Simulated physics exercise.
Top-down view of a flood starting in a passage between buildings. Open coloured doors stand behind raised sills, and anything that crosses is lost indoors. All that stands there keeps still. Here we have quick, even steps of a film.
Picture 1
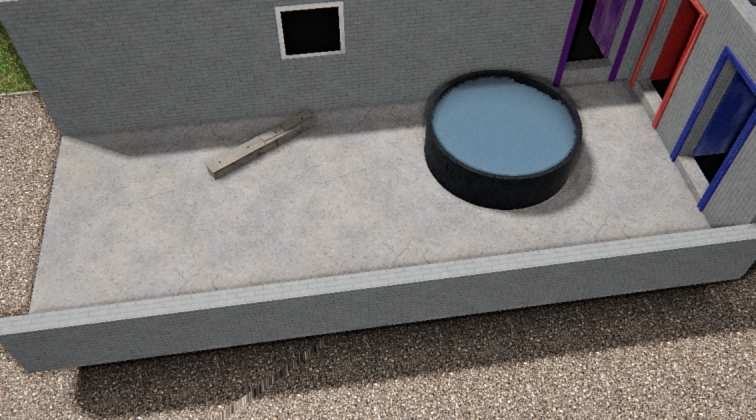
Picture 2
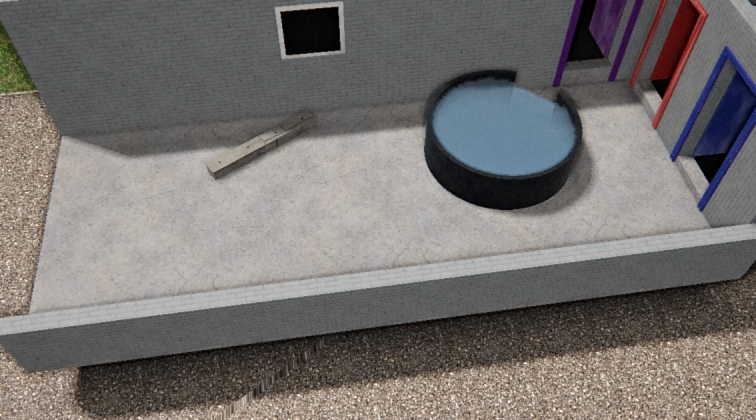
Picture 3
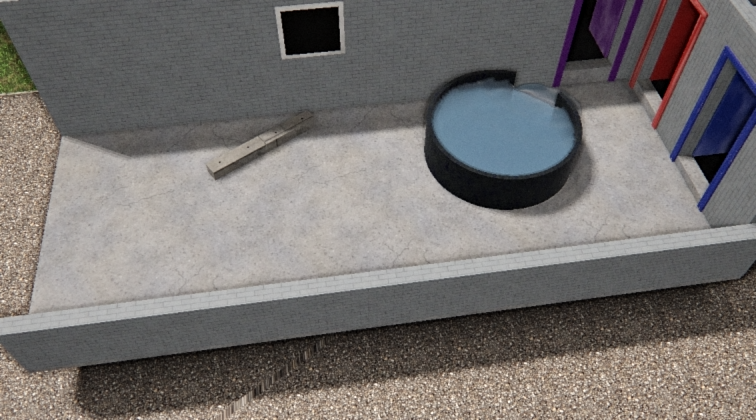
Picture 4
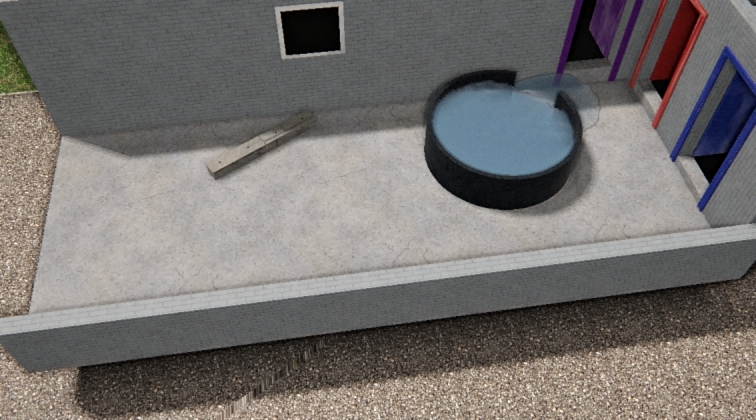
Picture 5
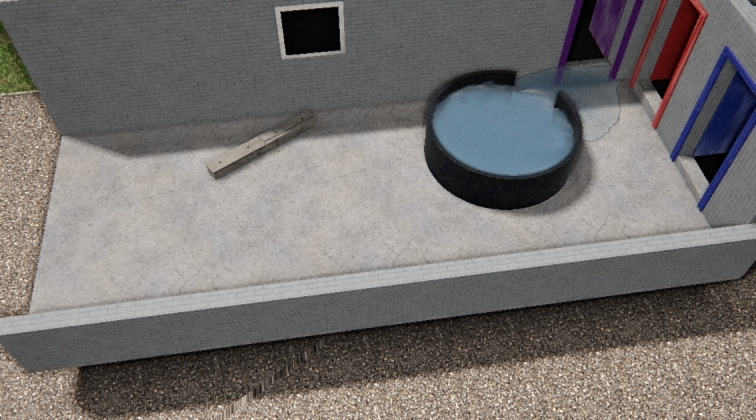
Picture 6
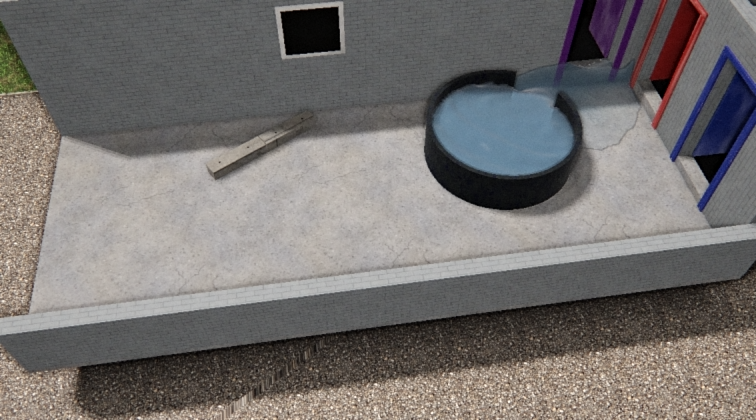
To begin with, a round dark pool holds still blue water in a walled grey yard, near purple, red and blue doorways. A gap opens in its far side, and water pours out. The water then spreads across the pavement on the right toward the doorways, while the plank on the ground stays still.
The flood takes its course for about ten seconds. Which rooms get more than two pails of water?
The red door will count as flooded; the blue door will not count as flooded; the purple door will not count as flooded.
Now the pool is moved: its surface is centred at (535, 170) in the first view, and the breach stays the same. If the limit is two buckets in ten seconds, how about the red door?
Check, red door: Limit exceeded.
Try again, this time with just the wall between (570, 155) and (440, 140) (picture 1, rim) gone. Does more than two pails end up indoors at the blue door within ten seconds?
One by one: The blue door holds.
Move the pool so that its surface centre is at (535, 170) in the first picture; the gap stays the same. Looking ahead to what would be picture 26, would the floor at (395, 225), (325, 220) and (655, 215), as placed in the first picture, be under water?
So, in the order given, I'd say unaffected, unaffected, soaked through.
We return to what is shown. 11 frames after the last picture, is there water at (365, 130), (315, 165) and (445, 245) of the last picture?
First spot inundated, second not wet, third not wet.
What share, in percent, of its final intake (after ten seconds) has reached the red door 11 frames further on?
Near 50 per cent, give or take.
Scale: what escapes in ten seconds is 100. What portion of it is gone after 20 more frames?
Something close to 55 percent by that point.
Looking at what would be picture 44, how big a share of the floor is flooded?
Around 65 in a hundred.
A moment on, water covers 10 % of the floor; the red door over two buckets in, the blue door not reached, the purple door under two buckets in.
Next, water covers 25 % of the floor; the red door far over two buckets in, the blue door wet at the sill, nothing in, the purple door under two buckets in.
Then, water covers 40 % of the floor; the red door far over two buckets in, the blue door wet at the sill, nothing in, the purple door under two buckets in.
Later, water covers 65 % of the floor; the red door far over two buckets in, the blue door wet at the sill, nothing in, the purple door under two buckets in.
In the end, water covers 95 % of the floor; the red door far over two buckets in, the blue door wet at the sill, nothing in, the purple door under two buckets in.
